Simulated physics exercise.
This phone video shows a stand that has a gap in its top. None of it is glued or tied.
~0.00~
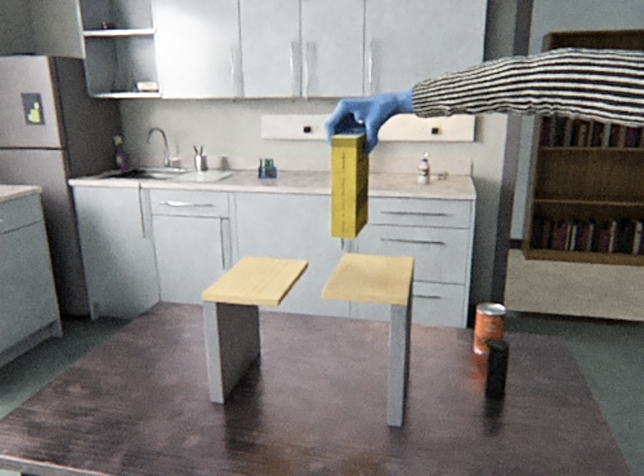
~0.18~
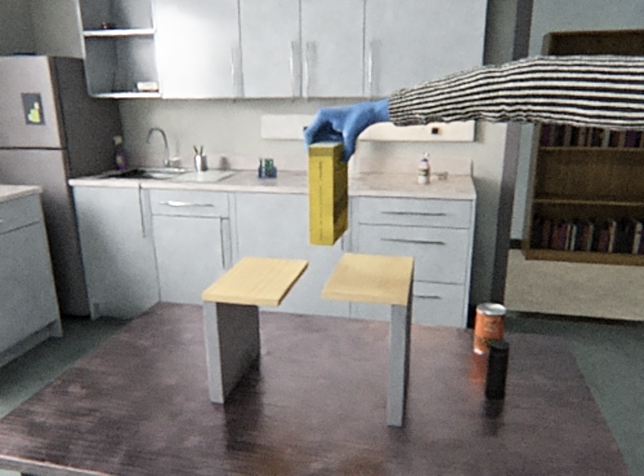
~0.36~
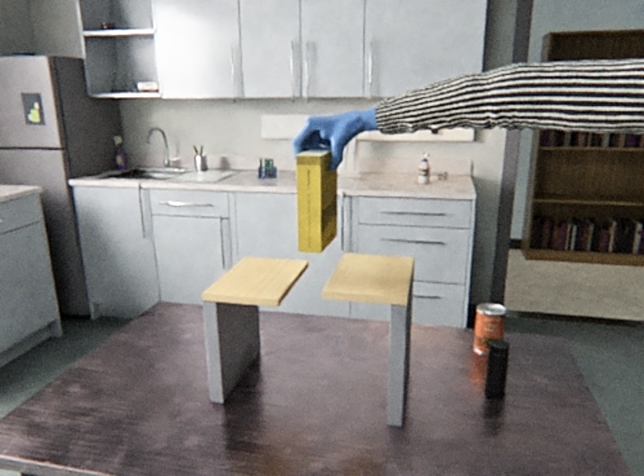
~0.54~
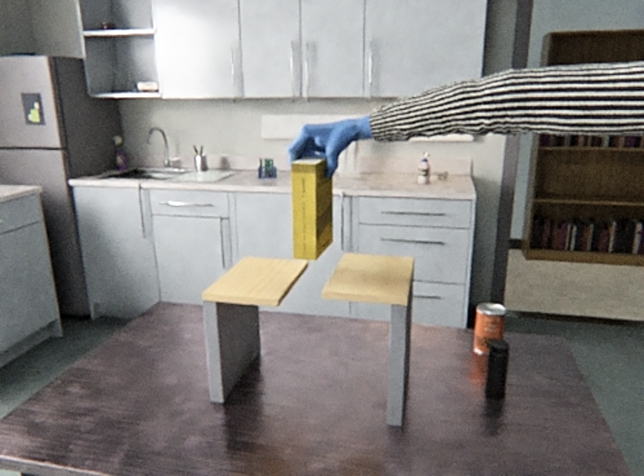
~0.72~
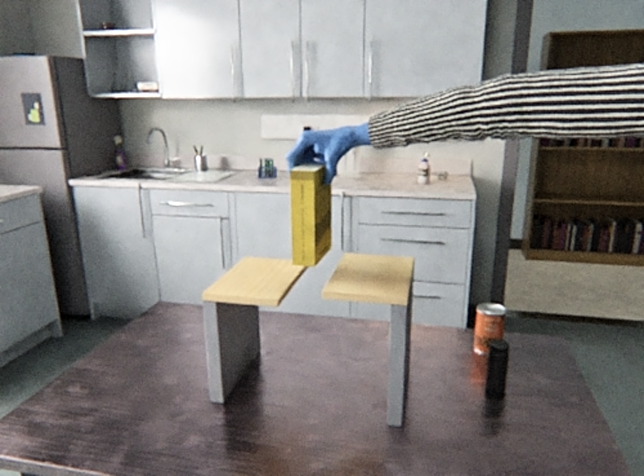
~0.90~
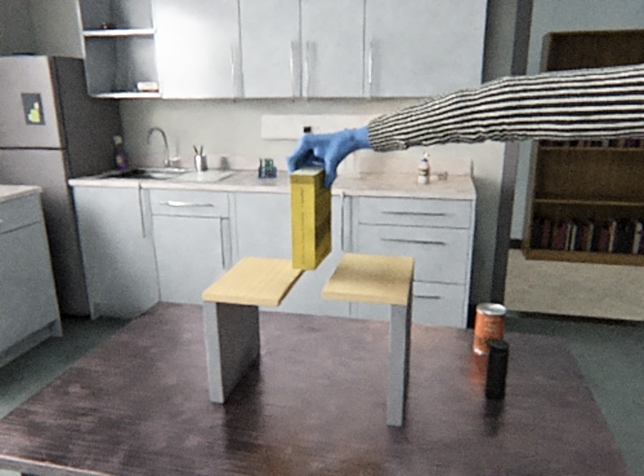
A yellow book held upright by a blue-gloved hand in a black-and-white striped sleeve moves left and downward, slowing until it hangs just above the gap between two pale wooden tops on grey supports. The stand sits on a dark table, with an orange can and a black shaker at right. The unmoving camera faces a kitchen with grey cabinets, a fridge at left and a bookcase at right.
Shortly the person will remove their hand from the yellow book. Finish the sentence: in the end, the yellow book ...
The yellow book drops to the table.
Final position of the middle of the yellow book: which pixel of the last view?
At about (314, 345).
After 1.22 s, yellow book slid well along near (314, 321).
After 1.56 s, yellow book slid well along near (314, 345).
At rest (1.9 s), moved from the start, yellow book; the other 2 in place. Seen from the same camera at the end, yellow book near (314, 345). The book reaches the table.
